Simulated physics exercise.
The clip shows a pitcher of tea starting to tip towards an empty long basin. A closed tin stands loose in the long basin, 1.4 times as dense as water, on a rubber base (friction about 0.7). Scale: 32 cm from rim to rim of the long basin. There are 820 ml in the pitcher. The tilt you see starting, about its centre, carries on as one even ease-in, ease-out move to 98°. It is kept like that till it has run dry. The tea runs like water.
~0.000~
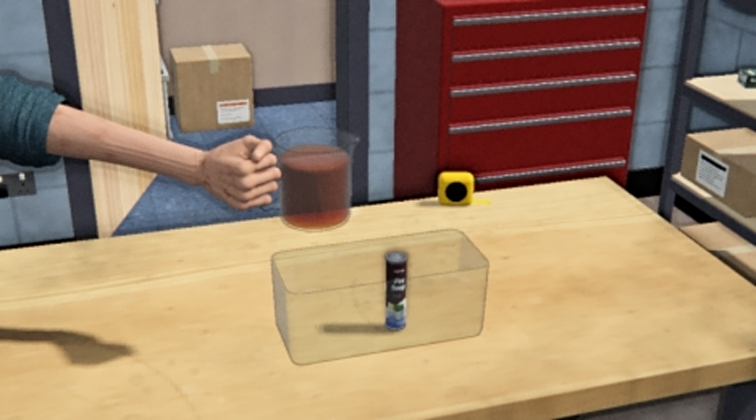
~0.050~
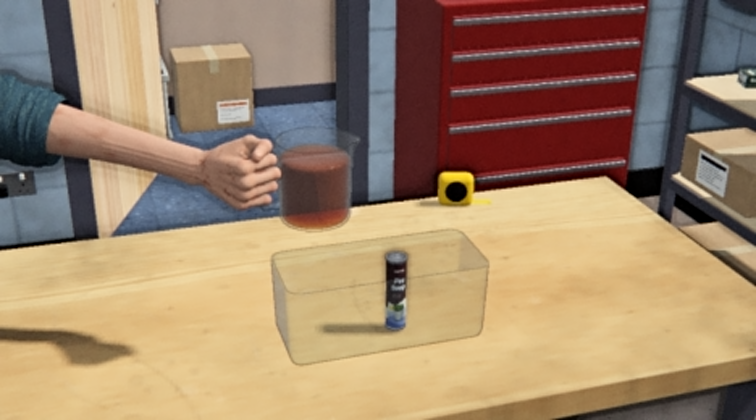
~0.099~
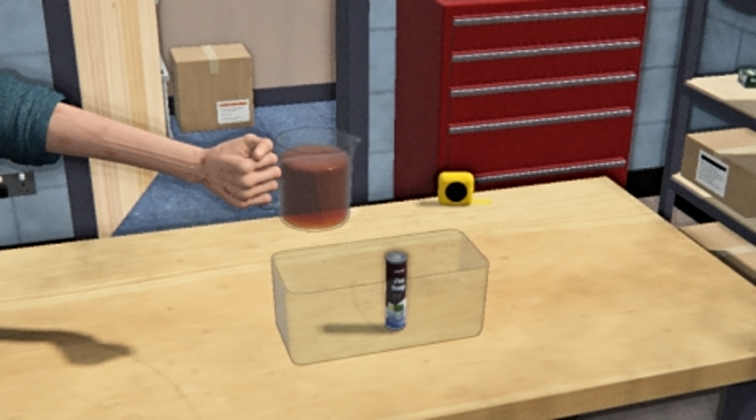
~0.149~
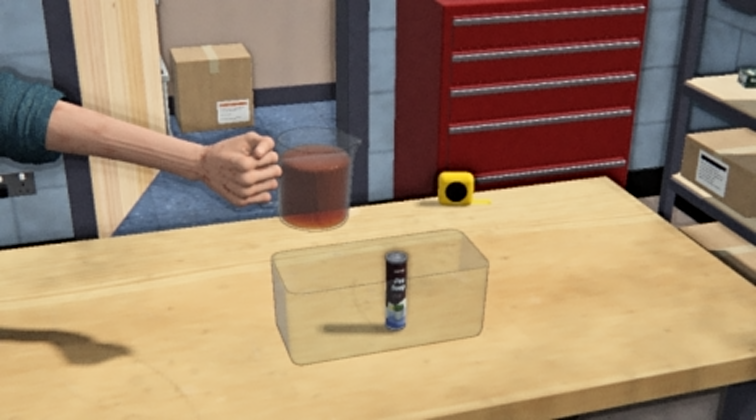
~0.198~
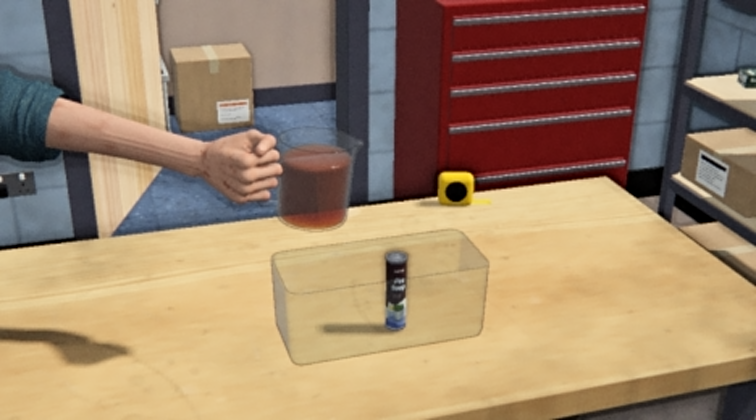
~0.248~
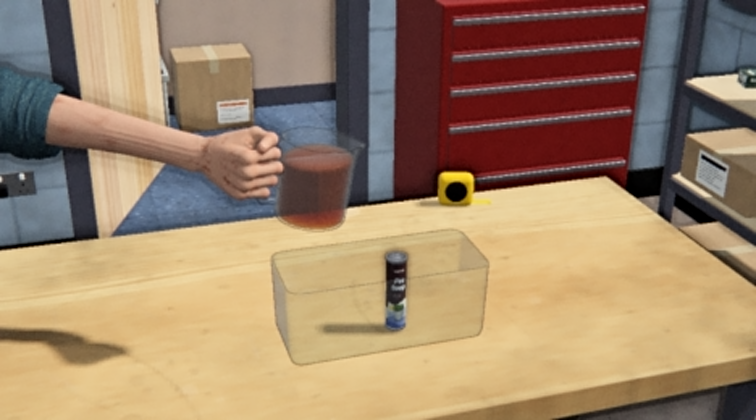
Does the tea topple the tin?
The tin remains upright.
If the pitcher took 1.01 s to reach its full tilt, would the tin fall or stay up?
Then it remains upright.
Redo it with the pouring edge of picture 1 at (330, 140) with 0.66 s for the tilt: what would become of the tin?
Then it stays up.
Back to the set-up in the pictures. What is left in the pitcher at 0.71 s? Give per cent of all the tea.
About 90 per cent.
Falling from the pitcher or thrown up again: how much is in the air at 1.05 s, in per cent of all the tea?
Near 22 in a hundred.
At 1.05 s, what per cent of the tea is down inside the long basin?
Near 36 in a hundred.
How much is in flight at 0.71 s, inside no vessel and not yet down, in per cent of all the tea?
Some 10 per cent.
By 0.71 s the tilt is 57° and 89 per cent is still to pour; the tin stands where it began.
By 1.05 s the tilt is 90° and 42 per cent is still to pour; the tin stands where it began.
By 1.41 s the tilt is 98° and 8 per cent is still to pour; the tin stands where it began.
By 1.80 s the tilt is 98° and 1 per cent is still to pour; the tin stands where it began.
At rest the tin stands where it began.
